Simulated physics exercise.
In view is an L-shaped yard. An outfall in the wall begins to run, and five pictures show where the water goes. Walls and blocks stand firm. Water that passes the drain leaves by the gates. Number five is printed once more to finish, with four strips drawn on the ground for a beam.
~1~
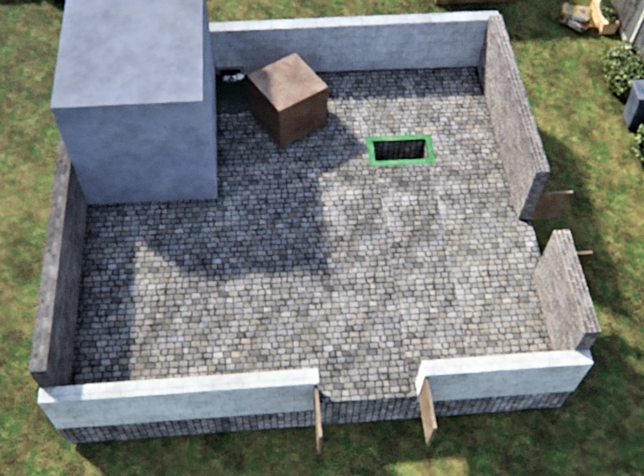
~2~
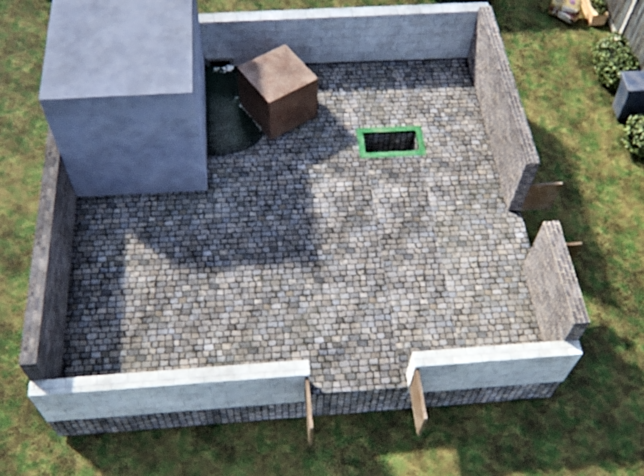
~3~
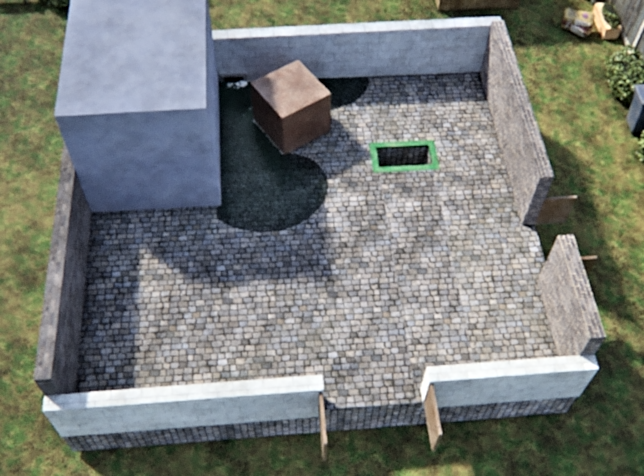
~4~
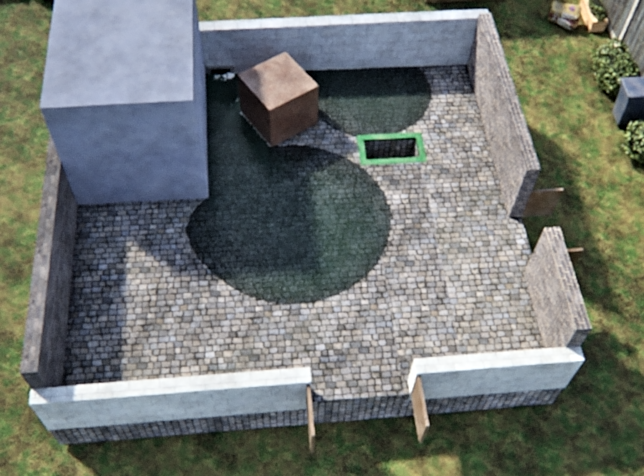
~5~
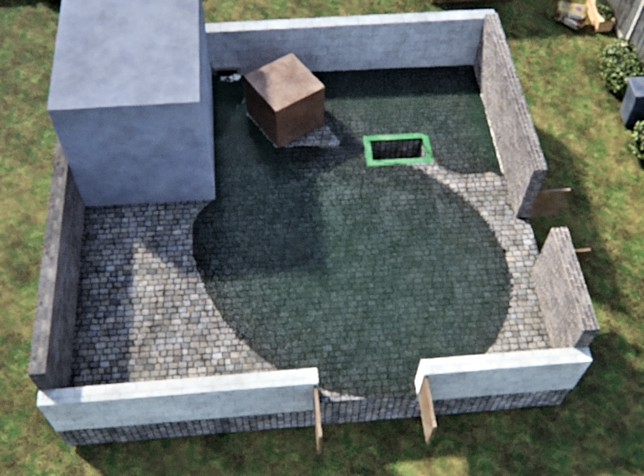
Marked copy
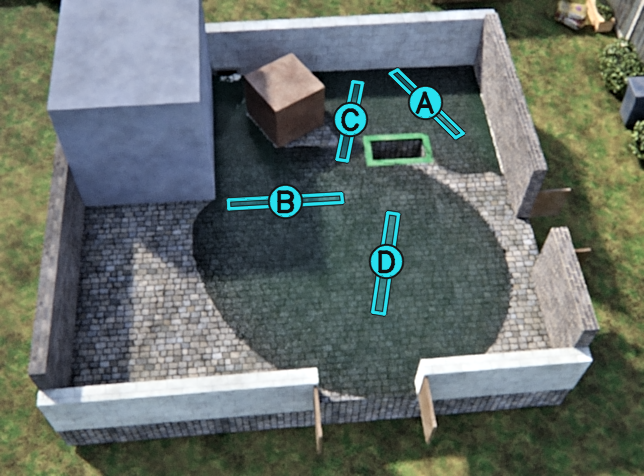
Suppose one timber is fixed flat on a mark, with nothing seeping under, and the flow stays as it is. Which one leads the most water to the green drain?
Take B.
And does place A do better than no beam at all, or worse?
Better.
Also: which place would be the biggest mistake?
Here it is place C.
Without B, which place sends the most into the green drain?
A.
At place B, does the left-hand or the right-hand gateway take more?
The right gate.
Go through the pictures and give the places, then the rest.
In the first picture, outfall at (231, 71); green drain at (401, 150); open gate at (525, 247); open gate at (367, 386); front seen at (234, 103), 2 % of the ground wet; green drain still dry.
In the second picture, front seen at (216, 149), 6 % of the ground wet; green drain still dry.
In the third picture, front seen at (307, 216), 14 % of the ground wet; green drain still dry.
In the fourth picture, front seen at (310, 297), 34 % of the ground wet; green drain still dry.
In the fifth picture, front seen at (495, 327), 64 % of the ground wet; green drain taking water.
On the marked copy, A from (393, 71) to (459, 135); B from (228, 204) to (342, 197); C from (342, 160) to (357, 82); D from (378, 313) to (393, 213).
If A is chosen, about 18 % of the stream goes into the green drain, about 80 % out by the gates.
If B is chosen, about 34 % of the stream goes into the green drain, about 63 % out by the gates.
If C is chosen, next to none of the stream goes into the green drain, about 97 % out by the gates.
If D is chosen, about 12 % of the stream goes into the green drain, about 86 % out by the gates.
